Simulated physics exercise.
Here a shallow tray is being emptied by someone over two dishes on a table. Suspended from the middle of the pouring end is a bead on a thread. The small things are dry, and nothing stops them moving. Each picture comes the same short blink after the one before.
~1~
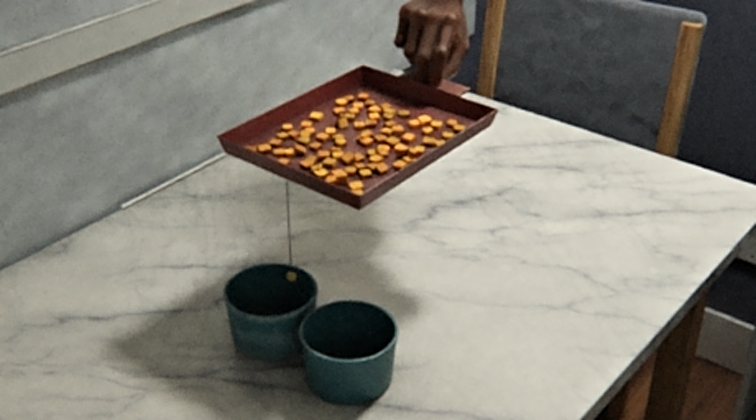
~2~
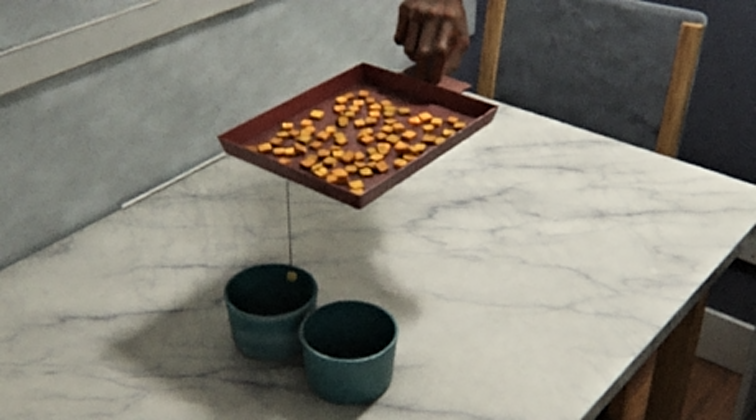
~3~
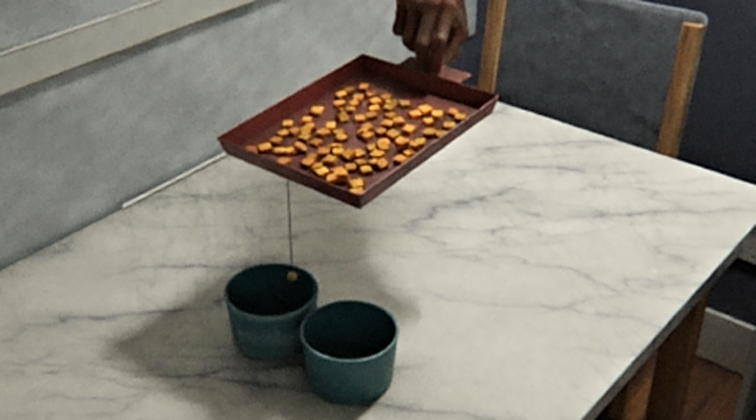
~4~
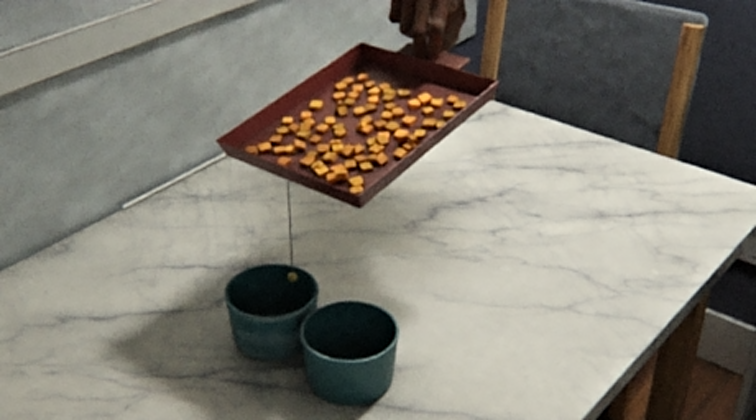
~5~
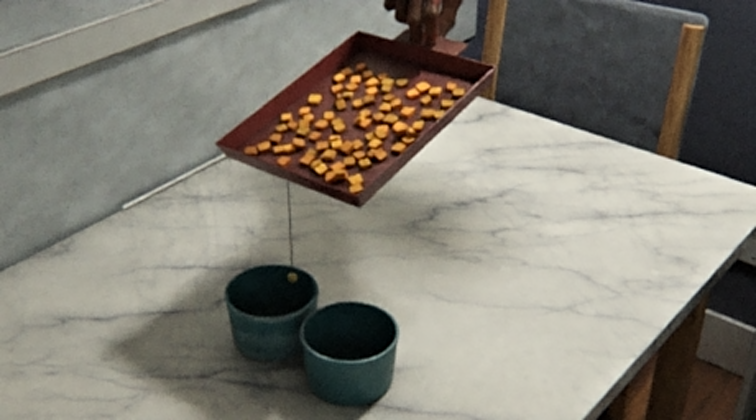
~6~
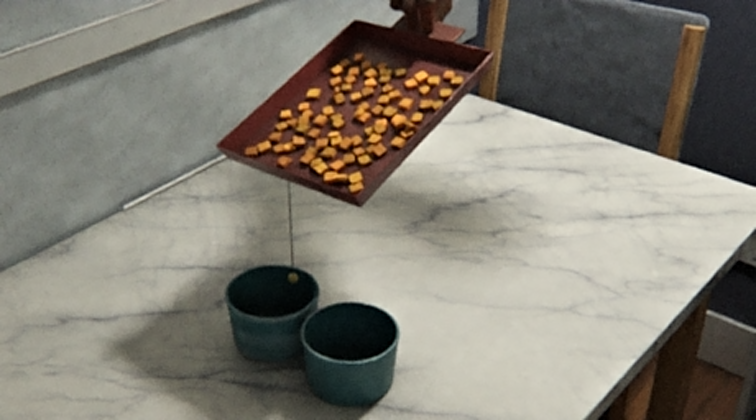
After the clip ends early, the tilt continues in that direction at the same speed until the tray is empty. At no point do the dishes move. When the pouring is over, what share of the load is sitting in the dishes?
The catch is going to fall below what is lost.
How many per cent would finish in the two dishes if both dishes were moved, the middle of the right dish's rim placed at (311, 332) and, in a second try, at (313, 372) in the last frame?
Some 80 percent in the first case, 30 percent in the second.
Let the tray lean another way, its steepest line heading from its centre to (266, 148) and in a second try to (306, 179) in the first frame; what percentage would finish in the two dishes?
The first try would leave around 20 per cent there, the second around 50 per cent.
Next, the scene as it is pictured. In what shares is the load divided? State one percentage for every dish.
Left dish: Roughly 20 per cent; right dish: Roughly 0 per cent.
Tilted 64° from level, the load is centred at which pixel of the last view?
(287, 144).
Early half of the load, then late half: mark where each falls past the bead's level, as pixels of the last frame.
Initially about (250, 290); subsequently about (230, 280).
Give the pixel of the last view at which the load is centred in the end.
About (236, 352).
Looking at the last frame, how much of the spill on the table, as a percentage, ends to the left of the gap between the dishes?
Estimate: About 100 percent.
Shortly afterwards, tray tipped steeply; the whole lot on the tray.
Next, tray tipped past a quarter turn; the bulk on the tray; only a few in the left dish; only a few outside both; near a quarter in the air.
Some moments later, tray tipped past a quarter turn; near a quarter in the left dish; the bulk outside both.
In the end, tray tipped past a quarter turn; none at all in the right dish; near a quarter in the left dish; the bulk outside both.
